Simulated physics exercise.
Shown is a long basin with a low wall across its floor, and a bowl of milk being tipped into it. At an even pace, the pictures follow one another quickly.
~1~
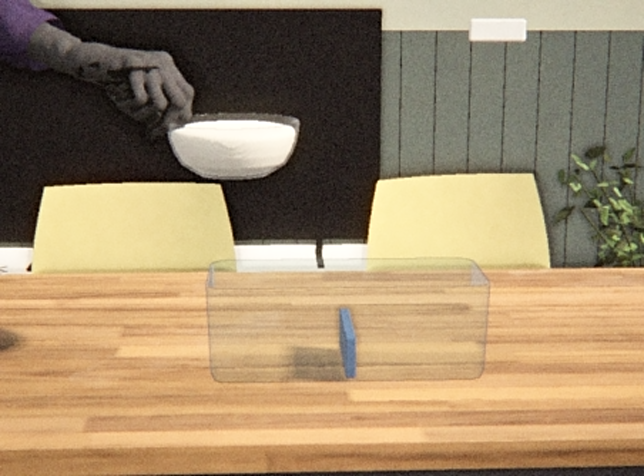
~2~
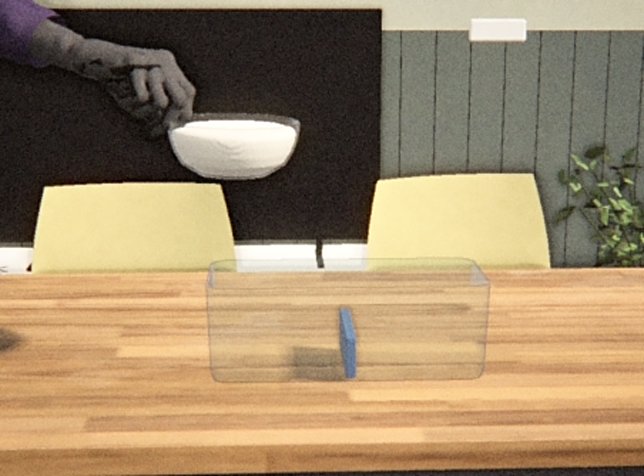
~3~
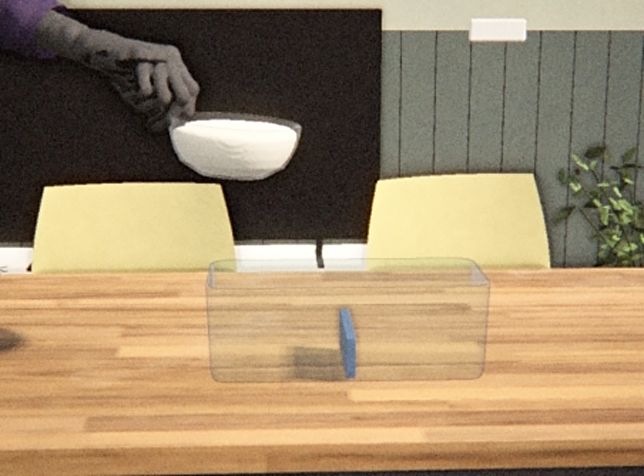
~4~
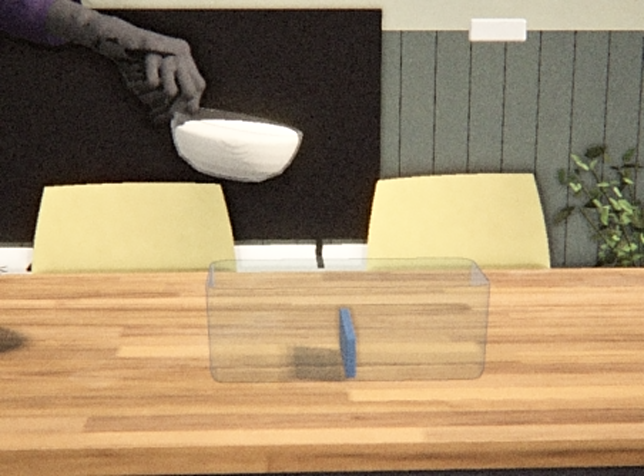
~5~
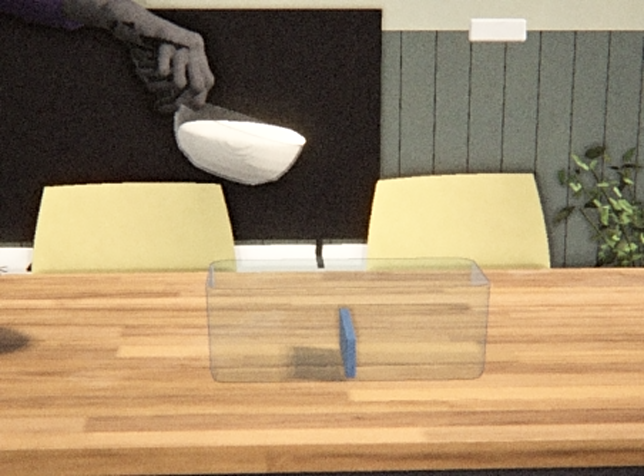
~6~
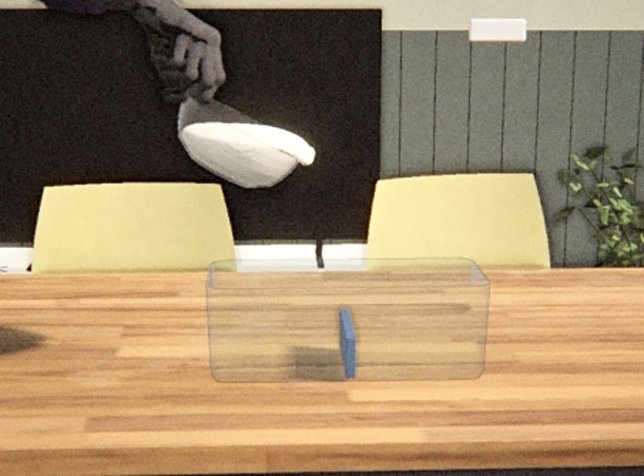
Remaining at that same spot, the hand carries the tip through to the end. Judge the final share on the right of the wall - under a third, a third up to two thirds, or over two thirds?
Lands in the middle band.
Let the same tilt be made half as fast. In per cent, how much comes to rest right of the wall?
Some 65 per cent.
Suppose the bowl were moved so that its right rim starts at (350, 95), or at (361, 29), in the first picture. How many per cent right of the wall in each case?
One after the other: 85 %, 90 %.
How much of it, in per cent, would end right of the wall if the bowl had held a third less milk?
I'd put it at some 35 %.
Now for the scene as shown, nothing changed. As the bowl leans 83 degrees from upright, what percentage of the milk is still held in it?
Close to 15 parts in a hundred remain.
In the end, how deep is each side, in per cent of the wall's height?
Once still, it is 30 % on the left and 40 % on the right.
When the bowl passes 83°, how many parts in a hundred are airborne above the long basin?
I'd put it near 45 per cent.
A moment on, the bowl is tipped on its side and 16 per cent is still to pour, 7 is left of the wall and 32 right of it.
Next, the bowl is tipped on its side and 1 per cent is still to pour, 39 is left of the wall and 54 right of it.
Then the bowl is tipped on its side and 0 per cent is still to pour, 44 is left of the wall and 54 right of it.
Later the bowl is tipped on its side and 0 per cent is still to pour, 44 is left of the wall and 54 right of it.
At rest 44 per cent lies left of the wall, 54 right of it and 2 outside.
